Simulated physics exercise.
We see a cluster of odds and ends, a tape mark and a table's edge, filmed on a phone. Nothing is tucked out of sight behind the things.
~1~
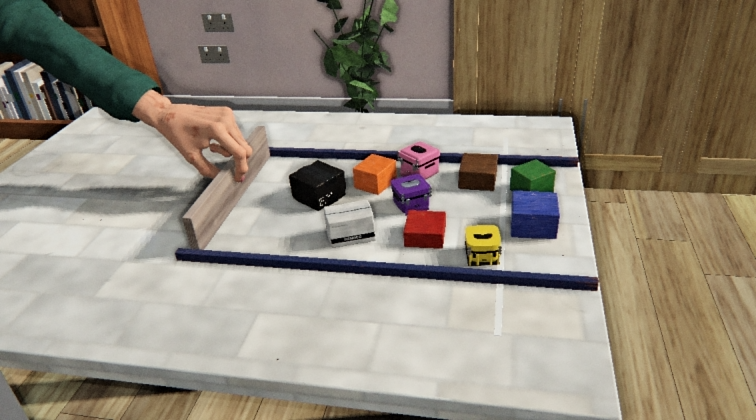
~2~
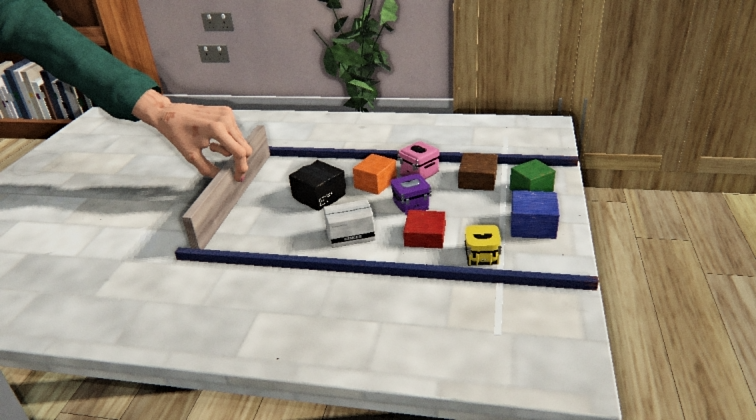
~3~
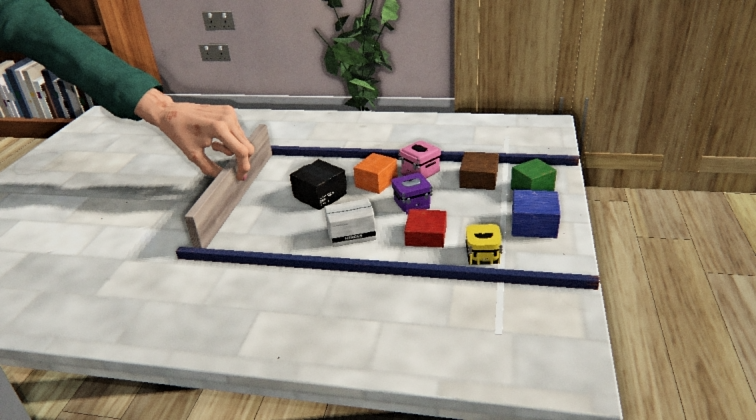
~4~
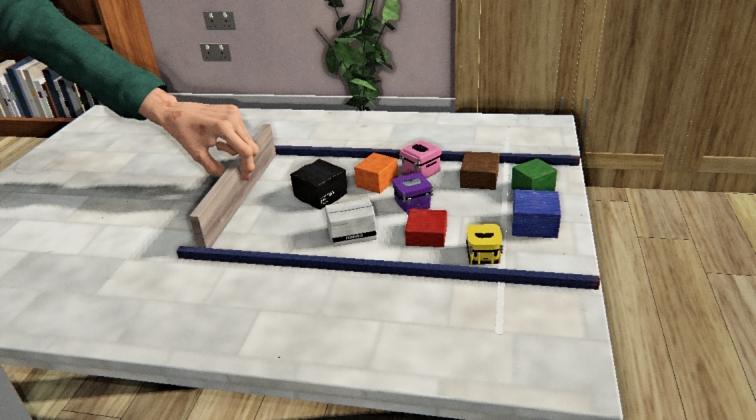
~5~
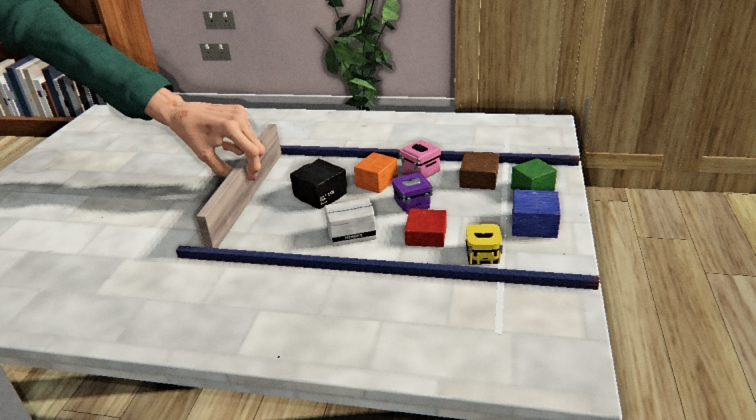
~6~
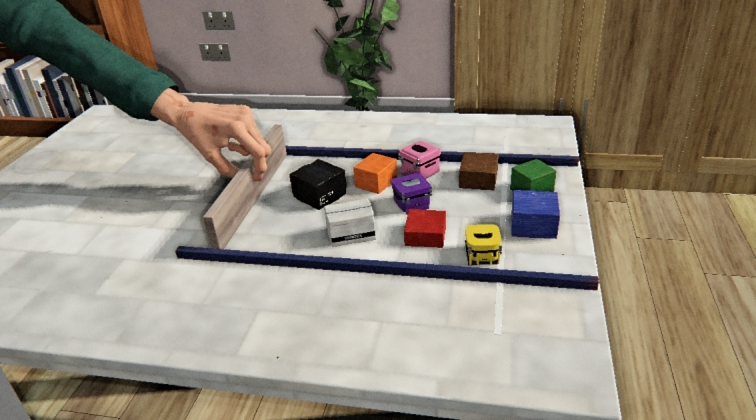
A hand slides a wooden board slightly right toward colourful blocks and cases that stay still.
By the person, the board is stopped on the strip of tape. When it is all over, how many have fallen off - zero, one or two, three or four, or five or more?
In the end, one or two have fallen off.
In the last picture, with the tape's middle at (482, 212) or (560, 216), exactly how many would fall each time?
0 and 6 down on the floor.
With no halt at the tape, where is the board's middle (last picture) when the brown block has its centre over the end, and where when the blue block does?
The brown block puts it at (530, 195), the blue block at (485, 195).
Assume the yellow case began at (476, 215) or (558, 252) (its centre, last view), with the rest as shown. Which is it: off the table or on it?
One after the other: It ends up falling; it keeps its spot.
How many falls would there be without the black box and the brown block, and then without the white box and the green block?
0 in the first case and 0 in the second.
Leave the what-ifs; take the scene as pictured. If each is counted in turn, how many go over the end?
2 in total.
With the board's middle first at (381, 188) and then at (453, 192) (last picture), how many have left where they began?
First 6 and then 10.
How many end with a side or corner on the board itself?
Contact count: 4.
Soon after, none off yet; blue block at rest near (535, 214); green block at rest near (533, 180); yellow case at rest near (483, 245).
Then, none off yet; blue block at rest near (535, 214); green block at rest near (533, 180); yellow case moving near (488, 246).
Further on, none off yet; blue block moved about its own width near (567, 214); green block moved about its own width near (559, 182); yellow case moved about its own width near (537, 256).
At rest, the number that fall off is one or two; fallen, green block and blue block.
